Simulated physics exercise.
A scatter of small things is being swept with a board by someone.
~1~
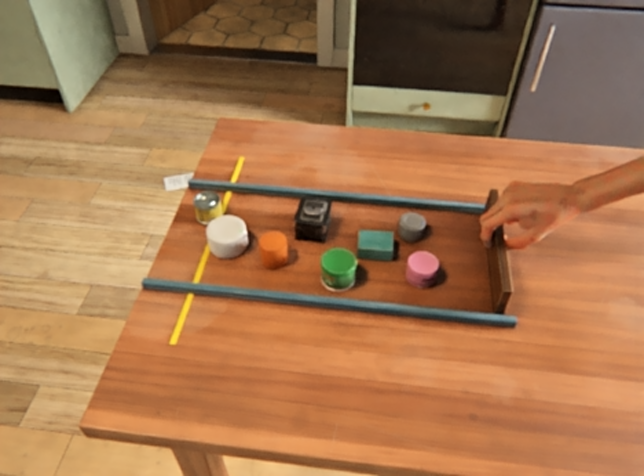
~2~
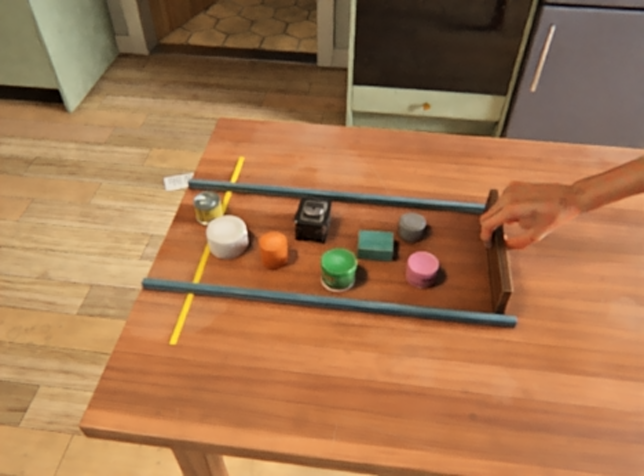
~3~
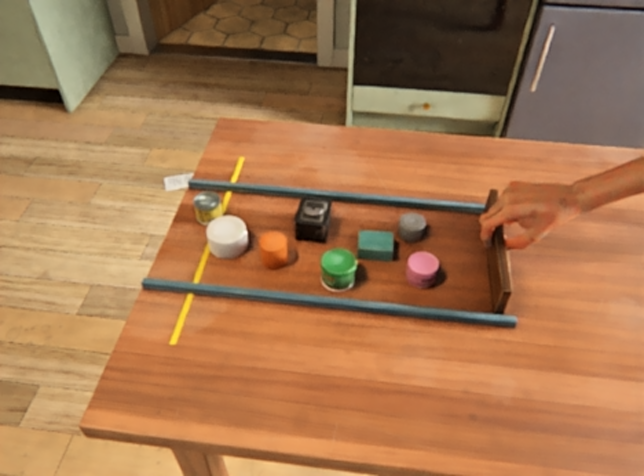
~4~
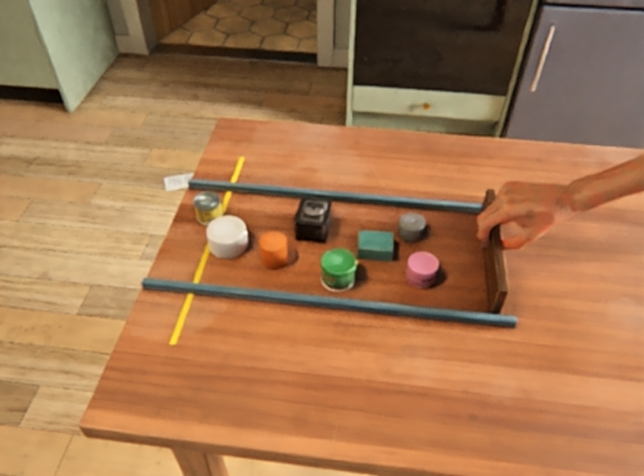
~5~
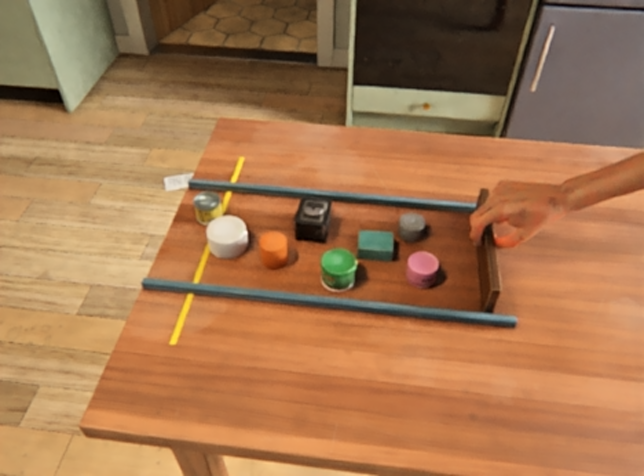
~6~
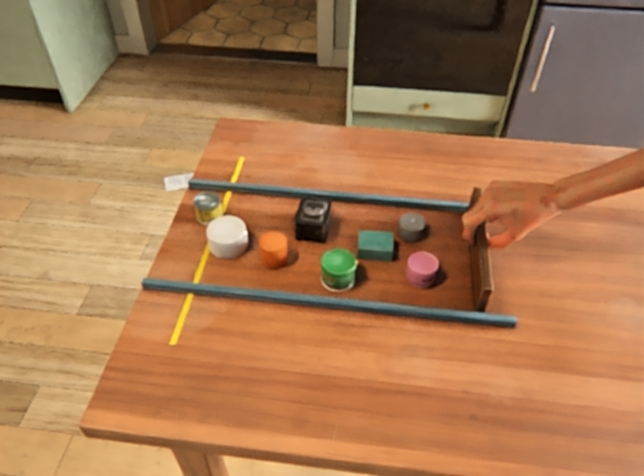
In the video, small lids, tubs and blocks sit between two blue rails on a wooden table, near a yellow strip; a hand holds a dark board still at the right, then slides it slightly left without touching them.
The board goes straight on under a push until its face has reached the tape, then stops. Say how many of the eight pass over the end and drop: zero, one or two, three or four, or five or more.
I predict one or two come down off the table.
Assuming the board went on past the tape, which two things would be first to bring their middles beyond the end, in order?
First the yellow pot, then the white lid.
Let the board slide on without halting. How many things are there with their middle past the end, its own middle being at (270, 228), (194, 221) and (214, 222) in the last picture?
The numbers are 0, 4 and 2.
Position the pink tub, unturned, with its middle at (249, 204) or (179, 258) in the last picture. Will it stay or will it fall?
Case one, it ends up off; case two, it is still there.
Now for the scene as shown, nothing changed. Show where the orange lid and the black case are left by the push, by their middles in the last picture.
Roughly (166, 237) for the first and roughly (184, 193) for the second.
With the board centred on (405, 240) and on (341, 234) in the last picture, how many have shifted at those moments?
2 and 5.
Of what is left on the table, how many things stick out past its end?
Things overhanging at the end: 2.
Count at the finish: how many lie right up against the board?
4.
Early on, none off yet; yellow pot at rest near (208, 208); white lid at rest near (227, 237); orange lid at rest near (274, 251).
Finally, the number that fall off is one or two; lost, white lid and yellow pot.
